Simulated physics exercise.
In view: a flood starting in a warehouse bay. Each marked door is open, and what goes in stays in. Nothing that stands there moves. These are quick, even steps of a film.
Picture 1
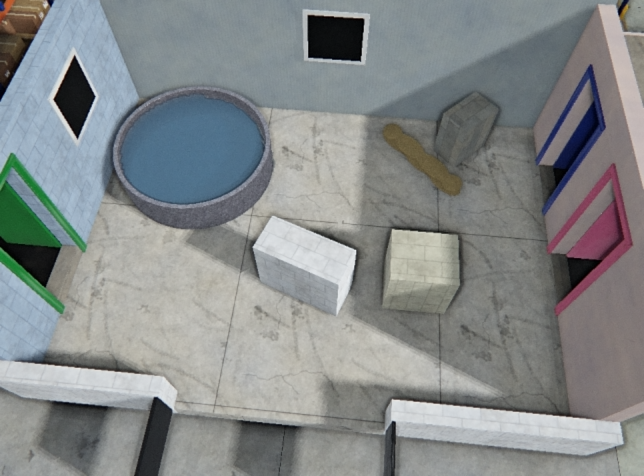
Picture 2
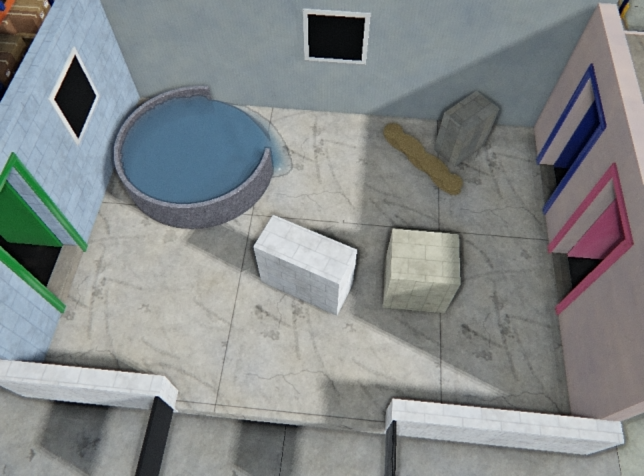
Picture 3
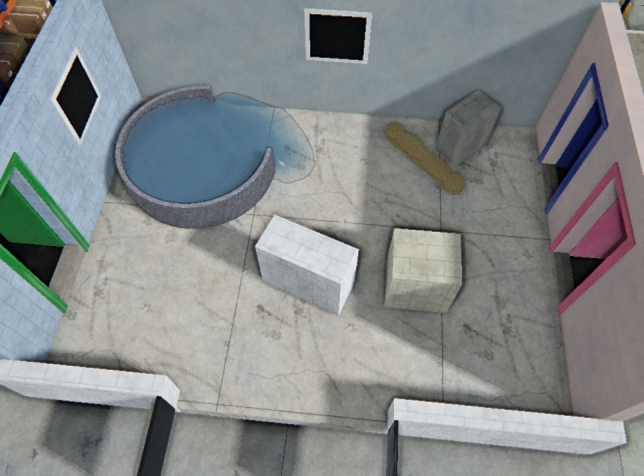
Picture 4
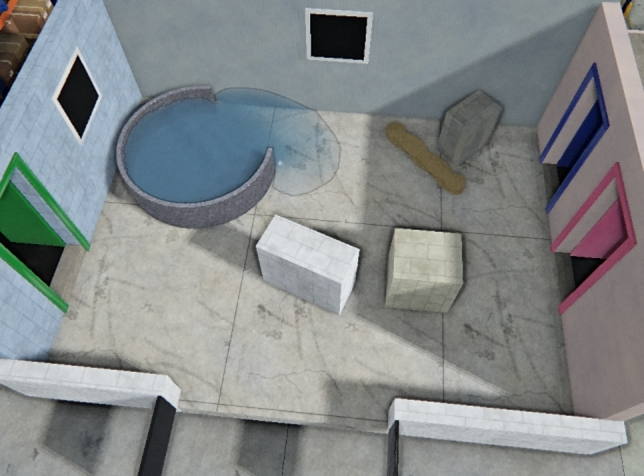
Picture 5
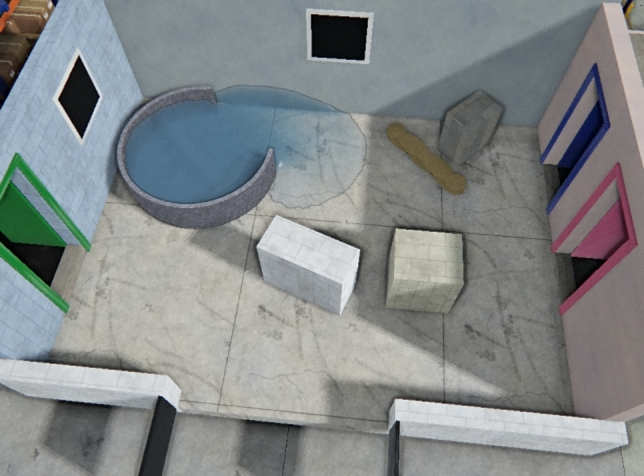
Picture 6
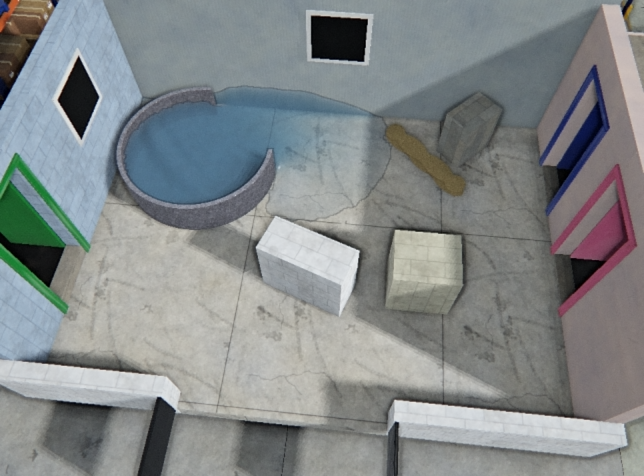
Water poured out through a gap in the far side of the round grey tank and spread steadily across the floor toward the tan log, while the two pale blocks stayed still.
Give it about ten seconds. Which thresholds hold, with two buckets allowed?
The green door holds within the limit; the pink door floods; the blue door floods.
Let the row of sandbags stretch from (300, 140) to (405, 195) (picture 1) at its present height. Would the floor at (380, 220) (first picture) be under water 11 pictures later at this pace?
Answer: Wet.
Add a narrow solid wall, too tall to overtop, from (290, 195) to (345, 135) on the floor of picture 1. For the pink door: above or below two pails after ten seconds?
My reading: The pink one is under.
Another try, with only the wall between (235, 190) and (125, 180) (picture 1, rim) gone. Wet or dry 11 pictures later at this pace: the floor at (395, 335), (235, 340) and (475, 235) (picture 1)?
As listed: Dry, wet, not flooded.
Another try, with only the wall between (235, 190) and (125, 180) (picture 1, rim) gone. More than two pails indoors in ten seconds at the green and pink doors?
My reading: The green one holds; the pink one stays under.
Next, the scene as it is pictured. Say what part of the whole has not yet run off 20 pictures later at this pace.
Close to 100 %.
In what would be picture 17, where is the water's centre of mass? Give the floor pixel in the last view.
At about (274, 156).
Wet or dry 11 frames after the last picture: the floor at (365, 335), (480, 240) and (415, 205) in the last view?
In that order: Clear, wet, under water.
A moment on, water covers 15 % of the floor; the green door not reached, the pink door not reached, the blue door not reached.
Next, water covers 25 % of the floor; the green door not reached, the pink door not reached, the blue door wet at the sill, nothing in.
Then, water covers 55 % of the floor; the green door wet at the sill, nothing in, the pink door under two buckets in, the blue door under two buckets in.
Later, water covers 75 % of the floor; the green door wet at the sill, nothing in, the pink door far over two buckets in, the blue door under two buckets in.
In the end, water covers 95 % of the floor; the green door wet at the sill, nothing in, the pink door far over two buckets in, the blue door over two buckets in.
